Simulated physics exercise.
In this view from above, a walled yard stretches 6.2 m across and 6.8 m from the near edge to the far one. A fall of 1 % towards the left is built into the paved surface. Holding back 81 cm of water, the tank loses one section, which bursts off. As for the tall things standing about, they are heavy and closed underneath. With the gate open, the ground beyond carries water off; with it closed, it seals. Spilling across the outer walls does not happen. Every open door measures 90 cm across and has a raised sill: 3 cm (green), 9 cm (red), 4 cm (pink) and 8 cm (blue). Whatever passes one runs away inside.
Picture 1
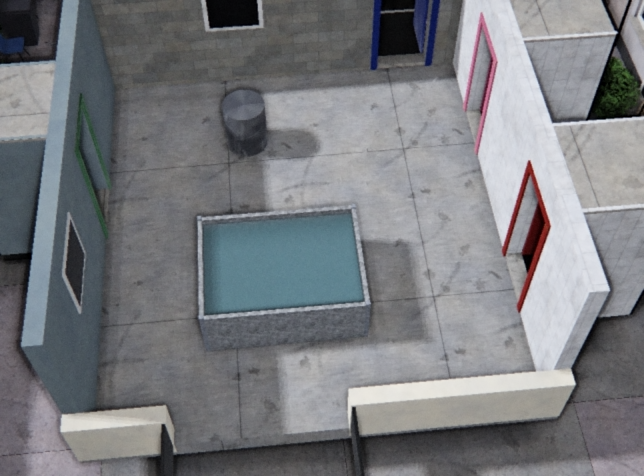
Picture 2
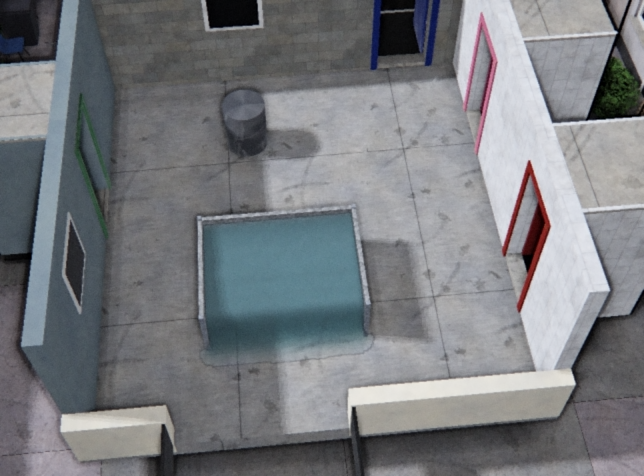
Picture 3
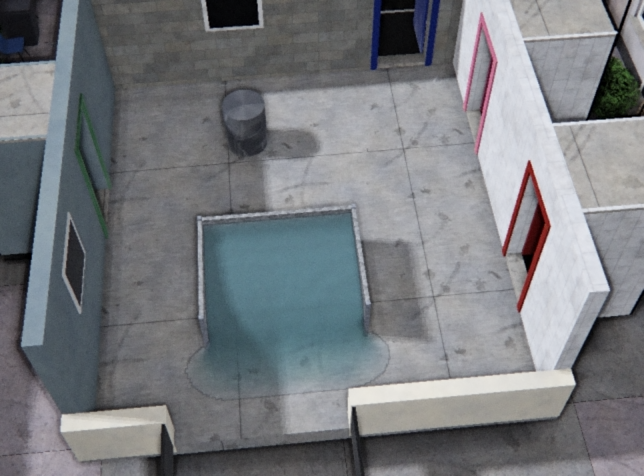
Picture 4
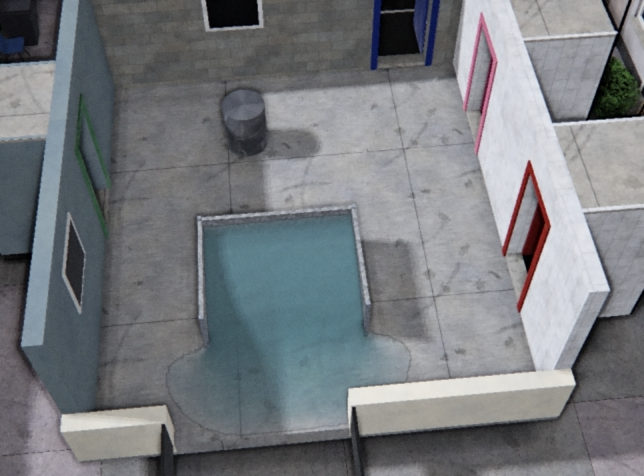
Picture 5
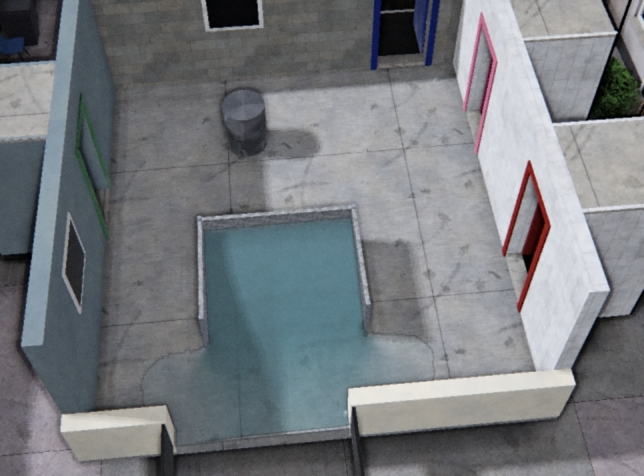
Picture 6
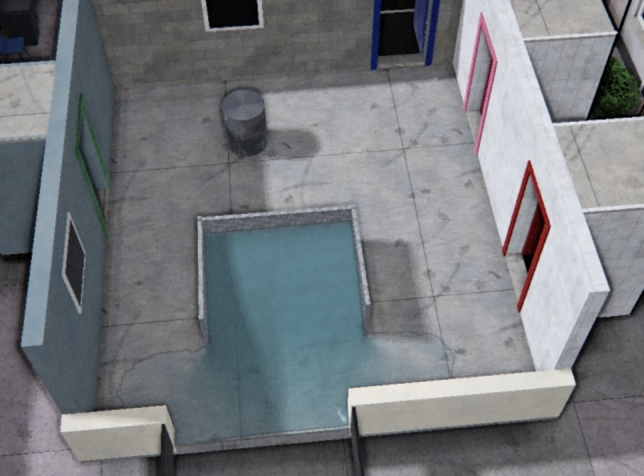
The video shows a walled yard from above, where the near side of a rectangular tank gives way and blue-green water pours onto the paved floor, spreading towards the opening in the low front wall as the grey barrel stays still.
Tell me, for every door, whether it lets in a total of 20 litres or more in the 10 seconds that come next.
For every door: The green door does not; the red door does not; the pink door does not; the blue door does not.
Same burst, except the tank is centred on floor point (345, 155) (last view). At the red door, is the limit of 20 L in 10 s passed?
So then, red goes beyond.
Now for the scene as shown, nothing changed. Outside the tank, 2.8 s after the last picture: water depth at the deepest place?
It gets to some 14 cm.
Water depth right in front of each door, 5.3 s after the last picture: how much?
You'd get green at 2 cm, red at 3 cm, pink at 2 cm, and blue at 5 cm.
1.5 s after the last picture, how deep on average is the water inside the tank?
18 cm.
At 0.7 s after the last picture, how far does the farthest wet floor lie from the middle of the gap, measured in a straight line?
About 3.6 m out.
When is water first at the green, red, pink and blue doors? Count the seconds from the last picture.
Arrival: Green 2.6 s, red 1.2 s, pink 2.8 s, blue 4.5 s.
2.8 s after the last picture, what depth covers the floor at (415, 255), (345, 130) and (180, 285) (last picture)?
Spot one 2 cm, spot two 0 cm, spot three 2 cm.
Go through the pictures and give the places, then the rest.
The tank at (281, 263) is whole and still, 81 cm deep, in the first picture.
The front is at (203, 352), 1.2 m from the gap at (287, 331); 0.4 m2 of floor is under water; 81 cm left at the back of the tank, in the second picture.
The front is at (195, 375), 1.4 m from the gap at (287, 332); 1.9 m2 of floor is under water; 77 cm left at the back of the tank, in the third picture.
Water pours out at (287, 333) and has run 1.8 m, to (178, 396); typically 12 cm deep outside, 70 cm at the tank's back, in the fourth picture.
Water pours out at (287, 334) and has run 2.2 m, to a hidden place; typically 12 cm deep outside, 68 cm at the tank's back, in the fifth picture.
Water pours out at (287, 334) and has run 2.6 m, to a hidden place; typically 13 cm deep outside, 62 cm at the tank's back, in the sixth picture.
Then, 0.7 s after the last picture water covers 15 % of the floor and is deepest (40 cm) near (356, 411); green door not reached, red door not reached, pink door not reached, blue door not reached.
Then, 1.5 s after the last picture water covers 25 % of the floor and is deepest (27 cm) near (534, 393); green door not reached, red door 6 cm at the sill, 0 L in, pink door not reached, blue door not reached.
Then, 2.8 s after the last picture water covers 40 % of the floor and is deepest (14 cm) near (509, 396); green door 1 cm at the sill, 0 L in, red door 7 cm at the sill, 0 L in, pink door not reached, blue door not reached.
Then, 5.3 s after the last picture water covers 75 % of the floor and is deepest (6 cm) near (95, 436); green door 2 cm at the sill, 0 L in, red door 3 cm at the sill, 1 L in, pink door 2 cm at the sill, 0 L in, blue door 5 cm at the sill, 0 L in.
Then, 9.3 s after the last picture water covers 75 % of the floor and is deepest (6 cm) near (125, 98); green door 2 cm at the sill, 0 L in, red door 1 cm at the sill, 1 L in, pink door 1 cm at the sill, 0 L in, blue door 2 cm at the sill, 0 L in.
